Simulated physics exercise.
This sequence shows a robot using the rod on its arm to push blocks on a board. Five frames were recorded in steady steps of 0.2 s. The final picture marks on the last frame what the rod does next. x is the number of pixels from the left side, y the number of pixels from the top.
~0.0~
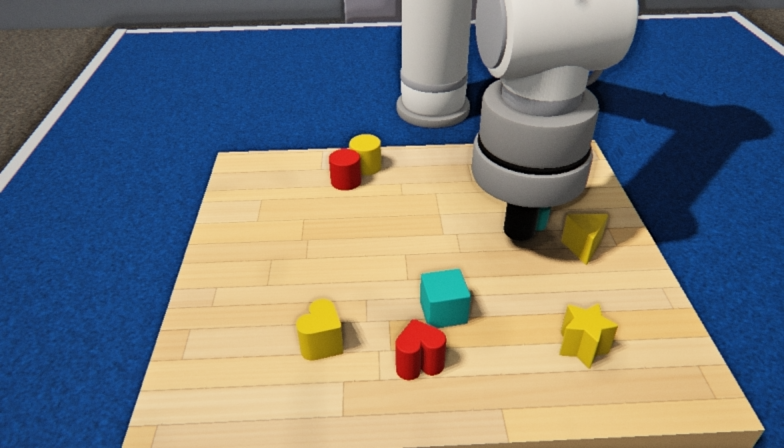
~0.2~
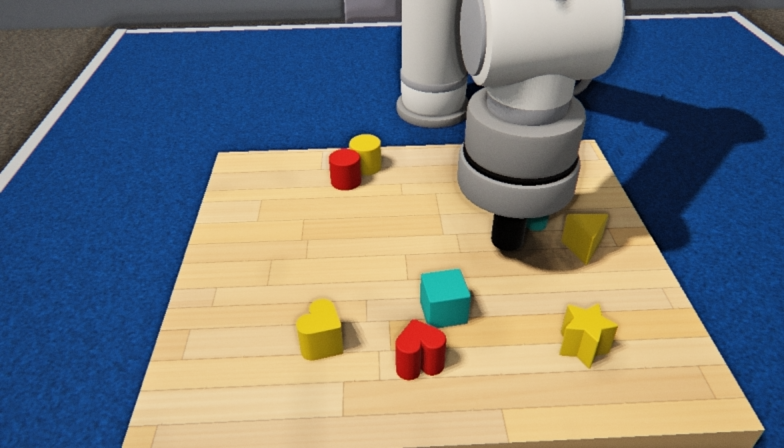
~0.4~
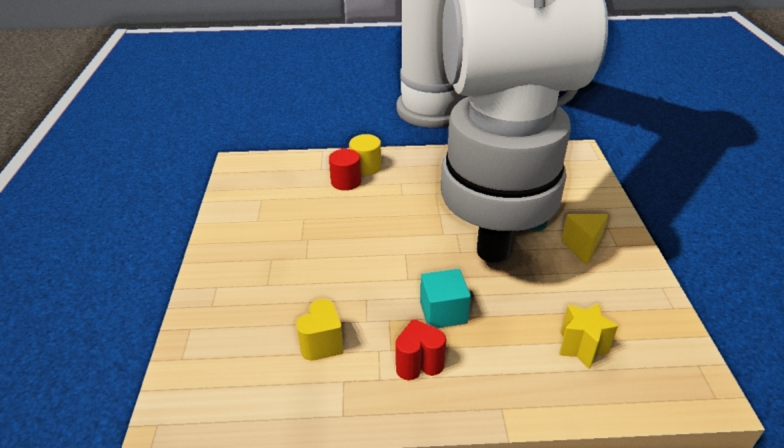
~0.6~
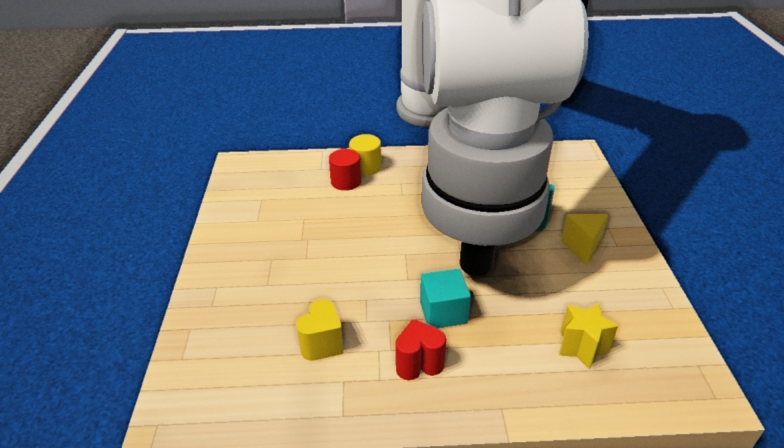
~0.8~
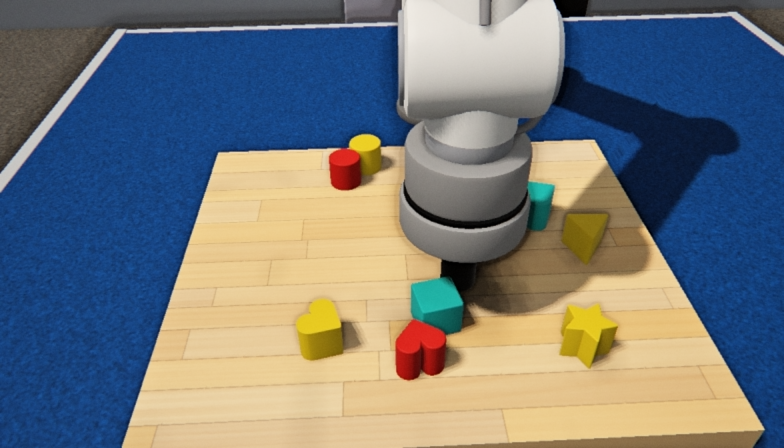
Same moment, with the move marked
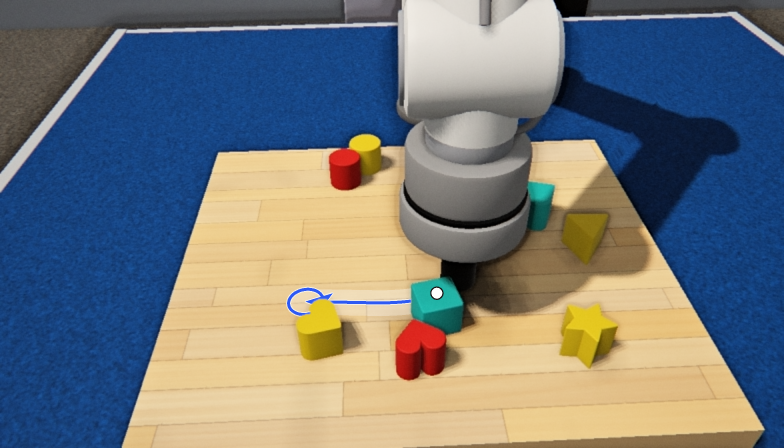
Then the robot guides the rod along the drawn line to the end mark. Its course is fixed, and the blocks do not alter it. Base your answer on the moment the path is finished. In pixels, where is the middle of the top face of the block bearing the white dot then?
It will end up at (414, 305).
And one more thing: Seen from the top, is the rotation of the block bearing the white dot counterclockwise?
Yes, that is what happens.
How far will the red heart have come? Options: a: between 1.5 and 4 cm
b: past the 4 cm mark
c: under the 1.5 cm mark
Option c.
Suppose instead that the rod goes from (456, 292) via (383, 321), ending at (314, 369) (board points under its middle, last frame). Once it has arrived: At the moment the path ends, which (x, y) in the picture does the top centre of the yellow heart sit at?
At pixel (272, 337).
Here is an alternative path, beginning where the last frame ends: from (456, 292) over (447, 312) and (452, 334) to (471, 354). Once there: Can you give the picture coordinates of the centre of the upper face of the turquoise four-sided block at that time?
The centre of its top face lies at (417, 328).
Drawn move, from (456, 292) via (382, 303), ending at (306, 302); the dot is on the turquoise four-sided block.
The first path, step by step. One third of the way, rod (407, 291); red heart (420, 340); turquoise four-sided block (416, 305), turned 60° anticlockwise.
Two thirds of the way, rod (355, 292); red heart (420, 341); turquoise four-sided block (414, 305), turned 70° anticlockwise.
At the end, rod (304, 291); yellow heart still; red heart (420, 341); turquoise four-sided block (414, 305), turned 70° anticlockwise.
